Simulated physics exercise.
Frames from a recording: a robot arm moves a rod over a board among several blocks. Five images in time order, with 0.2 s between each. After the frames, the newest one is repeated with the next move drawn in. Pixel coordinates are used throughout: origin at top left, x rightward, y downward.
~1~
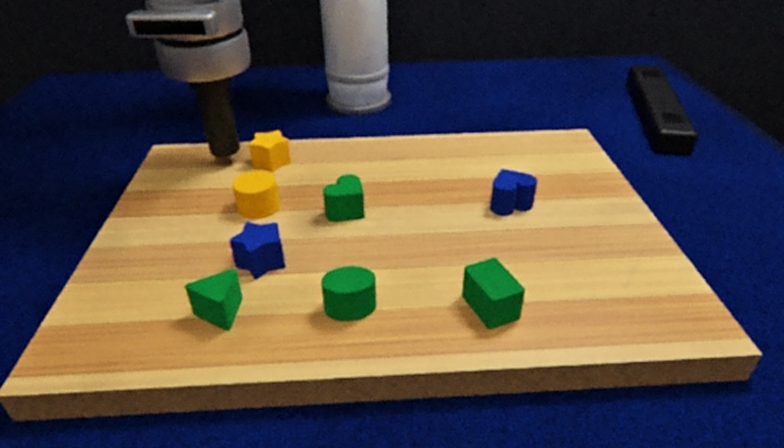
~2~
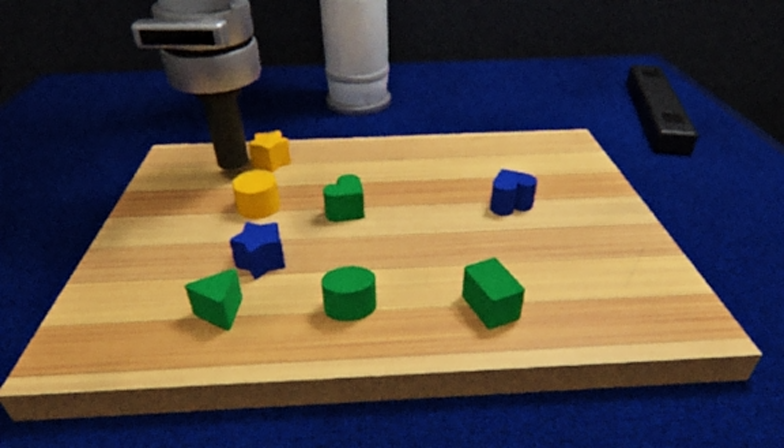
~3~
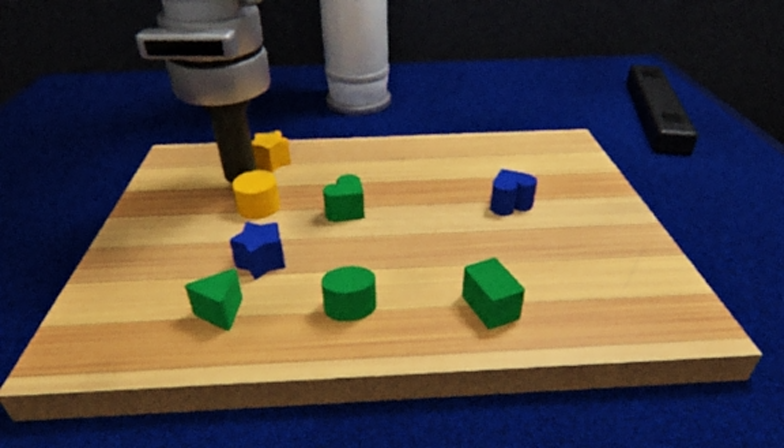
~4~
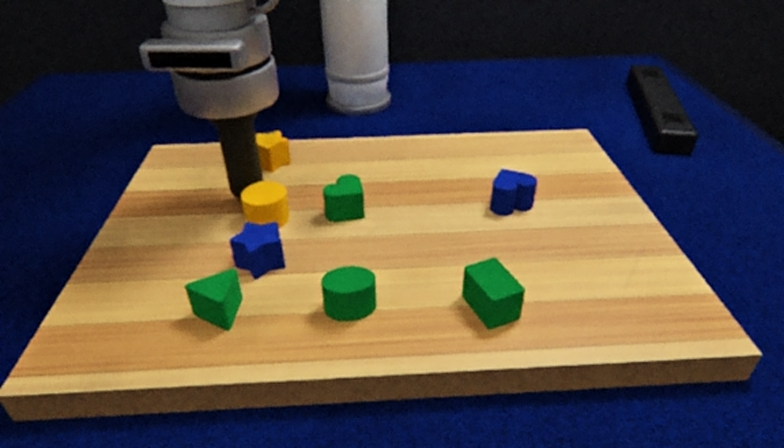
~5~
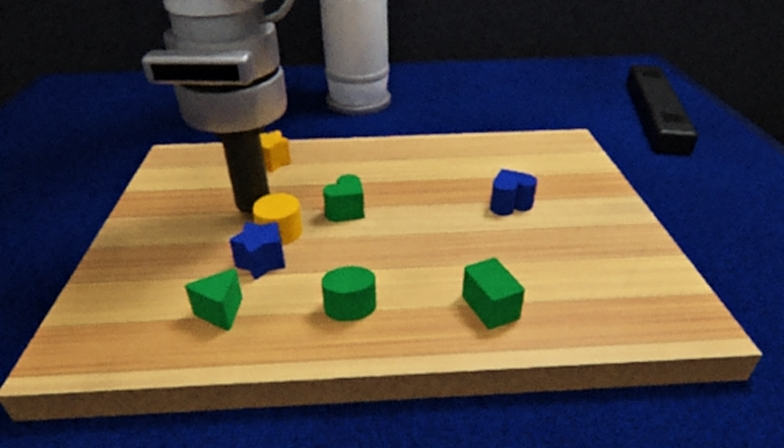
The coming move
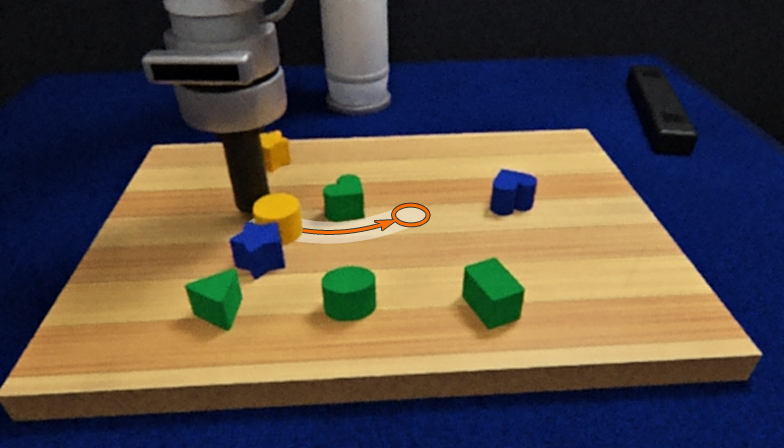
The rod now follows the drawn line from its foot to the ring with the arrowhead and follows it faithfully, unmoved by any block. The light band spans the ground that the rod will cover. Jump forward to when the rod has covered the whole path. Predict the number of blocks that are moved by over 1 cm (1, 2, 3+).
By the end of the path, one block has moved more than about a centimetre.
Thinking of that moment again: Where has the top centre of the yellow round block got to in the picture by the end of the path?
Its top centre lands on (329, 231).
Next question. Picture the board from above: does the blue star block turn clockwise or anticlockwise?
From above, it turns clockwise.
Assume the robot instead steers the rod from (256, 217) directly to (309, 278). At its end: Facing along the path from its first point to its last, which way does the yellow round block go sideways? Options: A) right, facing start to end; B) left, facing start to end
The answer is B.
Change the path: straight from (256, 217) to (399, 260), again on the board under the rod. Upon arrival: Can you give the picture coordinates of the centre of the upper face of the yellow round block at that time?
Top centre: (340, 247).
Drawn move, from (256, 217) through (303, 230) and (360, 230) to (411, 215).
The first path, step by step. One third of the way, rod at (302, 218); blue star block at (259, 238), turned 25° clockwise; yellow round block at (316, 225).
Two thirds of the way, rod at (360, 217); blue star block at (259, 238), turned 25° clockwise; yellow round block at (329, 231).
At the end, rod at (411, 203); blue star block at (259, 238), turned 25° clockwise; yellow round block at (329, 231); green heart still.
